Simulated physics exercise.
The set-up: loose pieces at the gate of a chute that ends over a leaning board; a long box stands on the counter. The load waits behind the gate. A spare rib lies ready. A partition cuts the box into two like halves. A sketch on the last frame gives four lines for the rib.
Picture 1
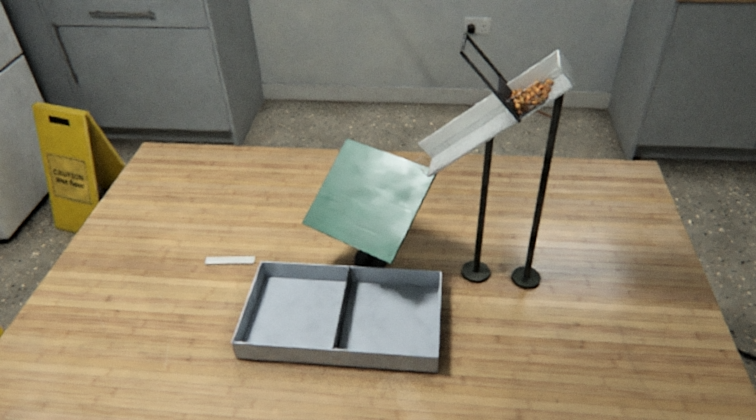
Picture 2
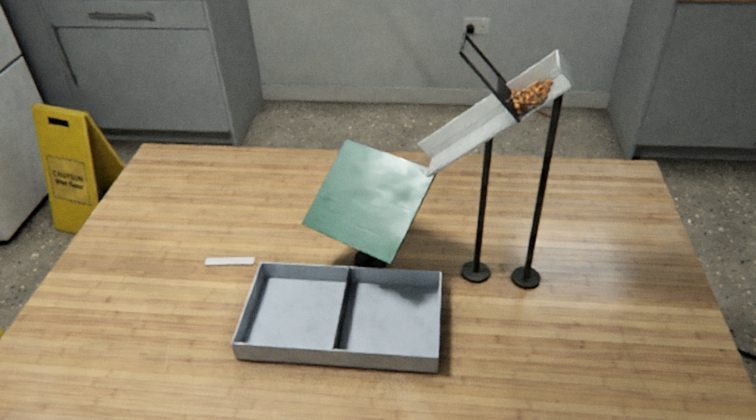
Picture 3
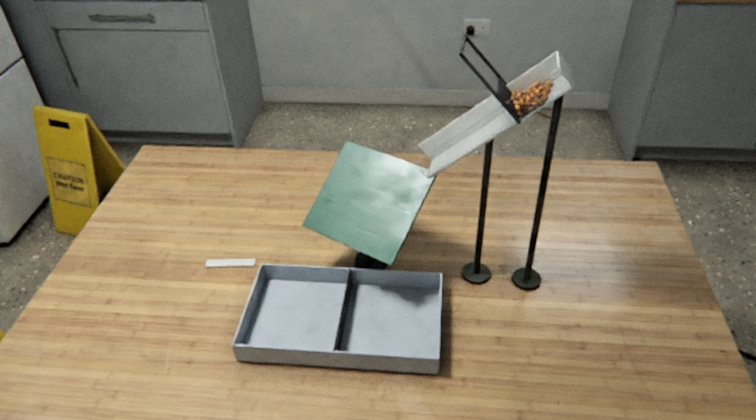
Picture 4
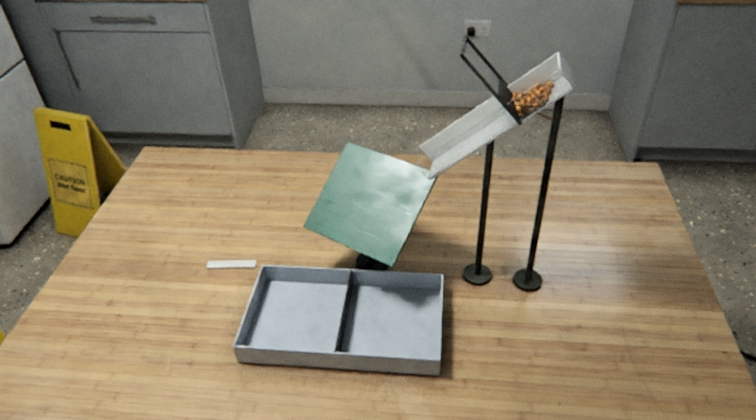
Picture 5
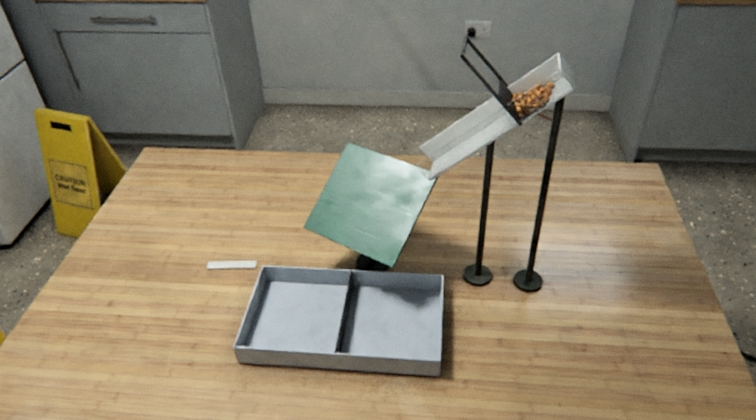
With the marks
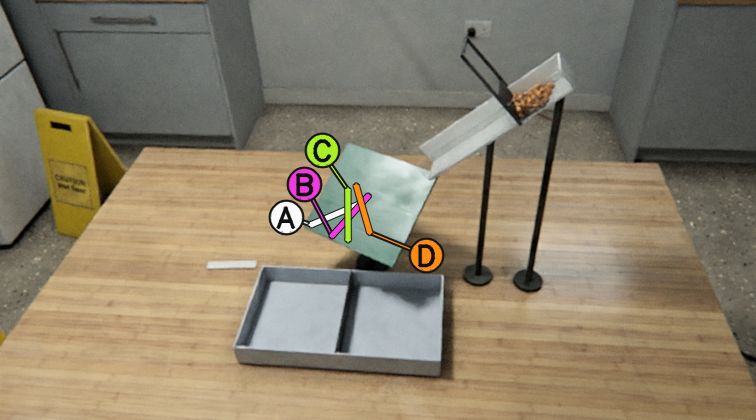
A green square board leans above a shallow grey box divided into two compartments on a light wooden counter, seen from slightly above in a room with grey cabinets. At right, a pale sloping chute on two black stands holds orange-brown pieces behind a dark gate, with a small white strip and yellow caution sign at left. The objects stay still while the view shifts very slightly.
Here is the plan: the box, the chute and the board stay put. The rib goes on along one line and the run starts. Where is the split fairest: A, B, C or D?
C is best.
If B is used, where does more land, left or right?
Left.
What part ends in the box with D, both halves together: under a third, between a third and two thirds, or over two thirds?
Over two thirds.
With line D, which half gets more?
The right half.
On the marked copy, line A from (358, 204) to (311, 224); line B from (368, 196) to (332, 235); line C from (347, 189) to (348, 239); line D from (356, 185) to (369, 232).
Choosing A, of what is caught, nearly all in the left half, a small part in the right.
Choosing B, of what is caught, nearly all in the left half, a small part in the right.
Choosing C, of what is caught, about half in the left half, about half in the right.
Choosing D, of what is caught, a small part in the left half, nearly all in the right.
